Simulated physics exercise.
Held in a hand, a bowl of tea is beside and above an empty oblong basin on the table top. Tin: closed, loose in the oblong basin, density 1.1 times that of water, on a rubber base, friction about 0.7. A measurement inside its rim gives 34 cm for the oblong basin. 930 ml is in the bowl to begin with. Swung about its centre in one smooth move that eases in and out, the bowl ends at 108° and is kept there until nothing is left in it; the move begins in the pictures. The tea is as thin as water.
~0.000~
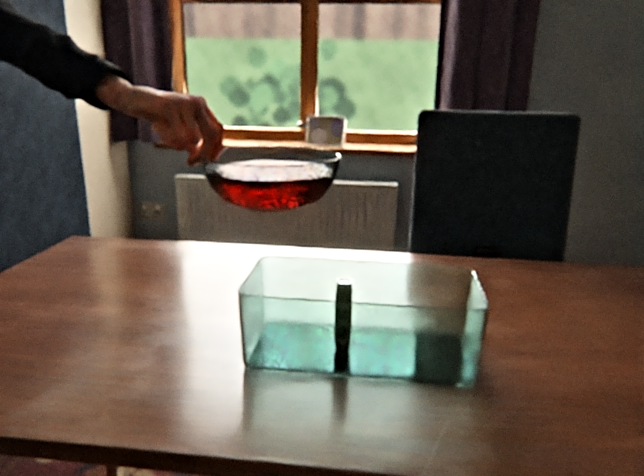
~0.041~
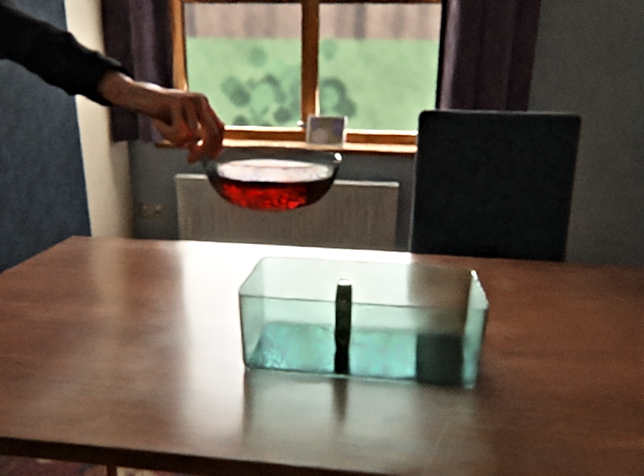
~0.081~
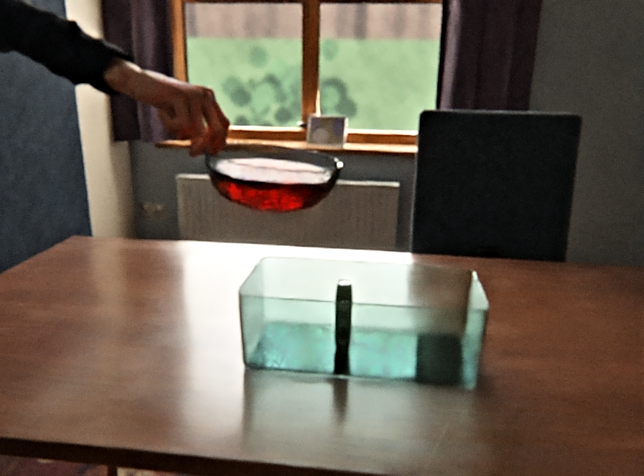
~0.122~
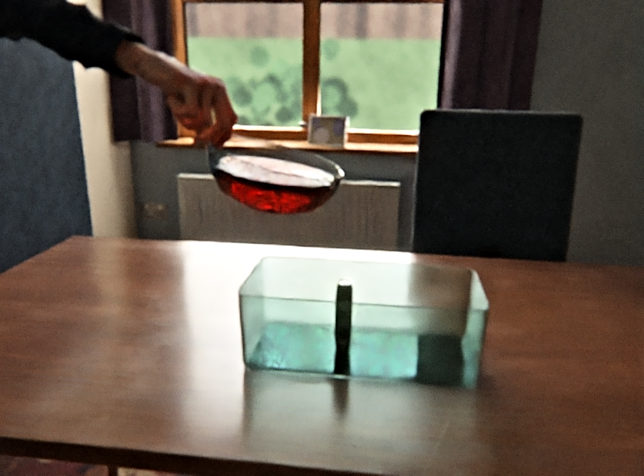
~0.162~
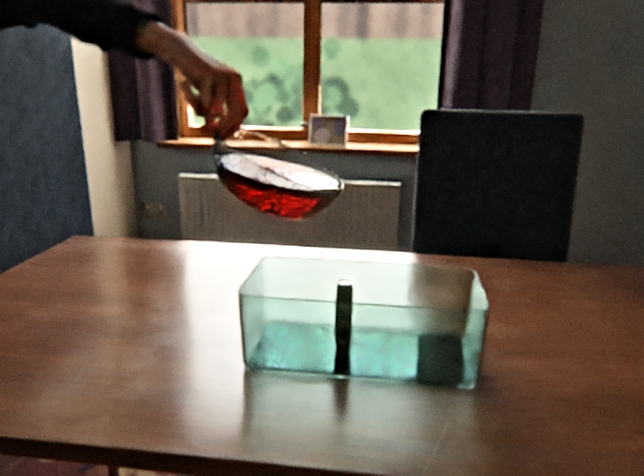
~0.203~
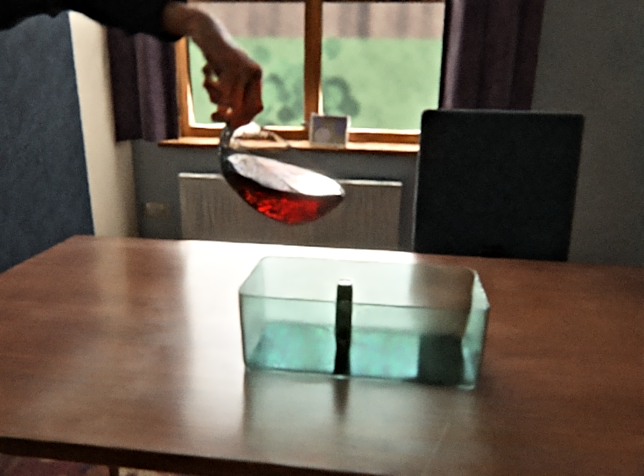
A hand reaching in from the left holds a clear glass bowl of red tea above a pale green, see-through oblong basin with a dark upright strip, on a brown wooden table. The steady, slightly raised view faces a window with dark curtains, a radiator and a dark chair. The hand lifts and turns, tilting the bowl down to the right, slowly then faster.
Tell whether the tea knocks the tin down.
It is going to cope.
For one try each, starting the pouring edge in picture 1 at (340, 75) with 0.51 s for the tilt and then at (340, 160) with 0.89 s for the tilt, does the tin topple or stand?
Run one: It tumbles. Run two: It does not tip.
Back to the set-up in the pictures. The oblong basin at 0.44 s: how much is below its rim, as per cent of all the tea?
The basin holds roughly 64 in a hundred parts at that moment.
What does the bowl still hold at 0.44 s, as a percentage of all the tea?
I'd estimate some 3 % remains.
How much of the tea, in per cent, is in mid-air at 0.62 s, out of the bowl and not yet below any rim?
Airborne fraction: Approx. 8 %.
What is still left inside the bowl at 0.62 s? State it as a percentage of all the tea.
0 %.
After 0.44 s the tilt is 104° and 3 per cent is still to pour; the tin stands where it began.
After 0.62 s the tilt is 108° and 0 per cent is still to pour; the tin stands where it began.
After 0.81 s the tilt is 108° and 0 per cent is still to pour; the tin stands where it began.
After 1.01 s the tilt is 108° and 0 per cent is still to pour; the tin stands where it began.
In the end the tin stands where it began.
